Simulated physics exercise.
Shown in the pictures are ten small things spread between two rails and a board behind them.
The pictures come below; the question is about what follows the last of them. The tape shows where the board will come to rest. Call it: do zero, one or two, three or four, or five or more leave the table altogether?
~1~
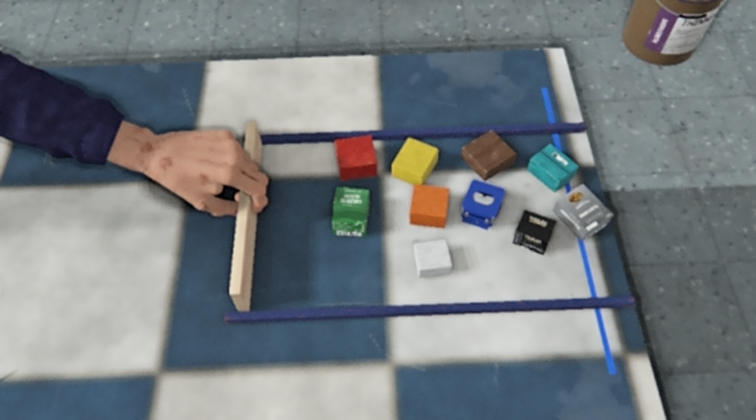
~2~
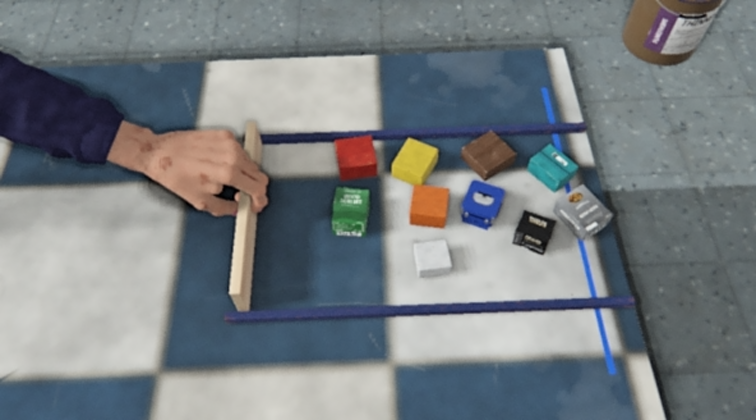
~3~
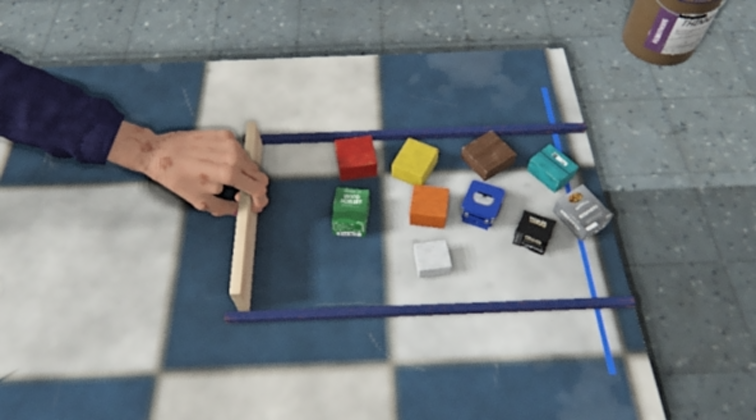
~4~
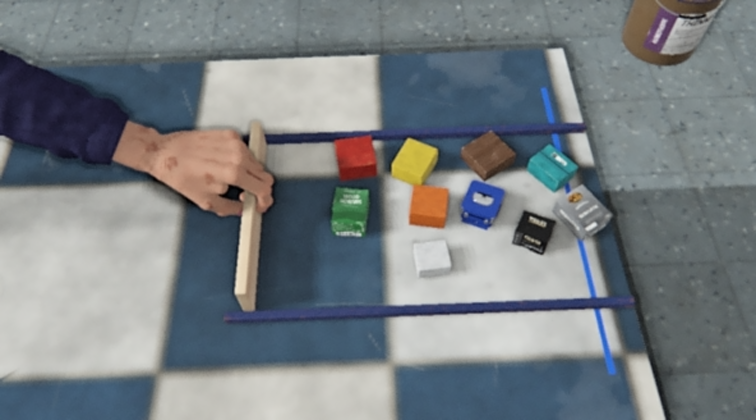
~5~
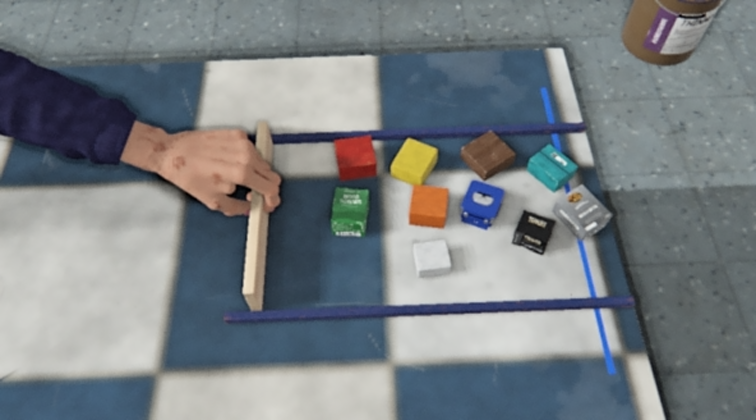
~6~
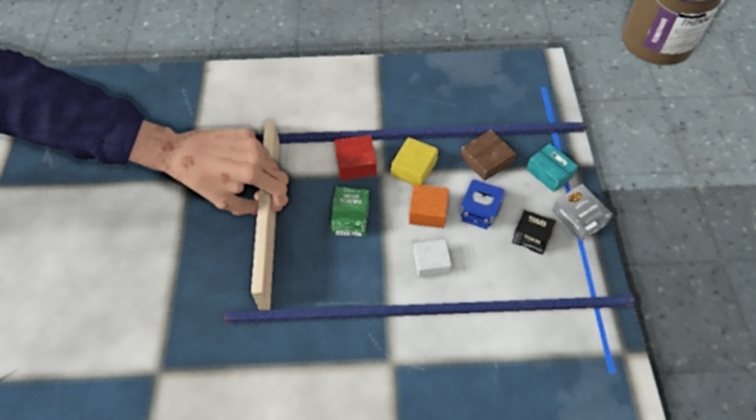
Five or more.
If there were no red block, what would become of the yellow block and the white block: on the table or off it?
So the yellow block is still there and the white block is still there.
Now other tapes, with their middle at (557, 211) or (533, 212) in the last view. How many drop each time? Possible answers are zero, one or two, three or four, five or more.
Counts by place: At least five, then either three or four.
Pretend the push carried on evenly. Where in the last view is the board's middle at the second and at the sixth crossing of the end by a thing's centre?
I'd put the first at about (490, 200) and the next at about (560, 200).
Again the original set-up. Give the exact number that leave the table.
The figure is 7, exactly.
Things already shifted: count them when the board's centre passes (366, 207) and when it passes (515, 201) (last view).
3, then 10.
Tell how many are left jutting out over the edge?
Tally: 1.
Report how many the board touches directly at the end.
That number would be 3.
Soon after, none off yet; grey box at rest near (582, 212); turquoise box at rest near (552, 168); black box at rest near (533, 232).
Then, none off yet; grey box at rest near (583, 214); turquoise box moved a little near (568, 177); black box moved a little near (545, 235).
Further on, two off so far; grey box falling near (625, 265); turquoise box on its side near (618, 208); black box moved about its own width near (570, 232).
By the end, the number that fall off is five or more; fallen, yellow block, orange block, blue case, brown block, black box, turquoise box and grey box.
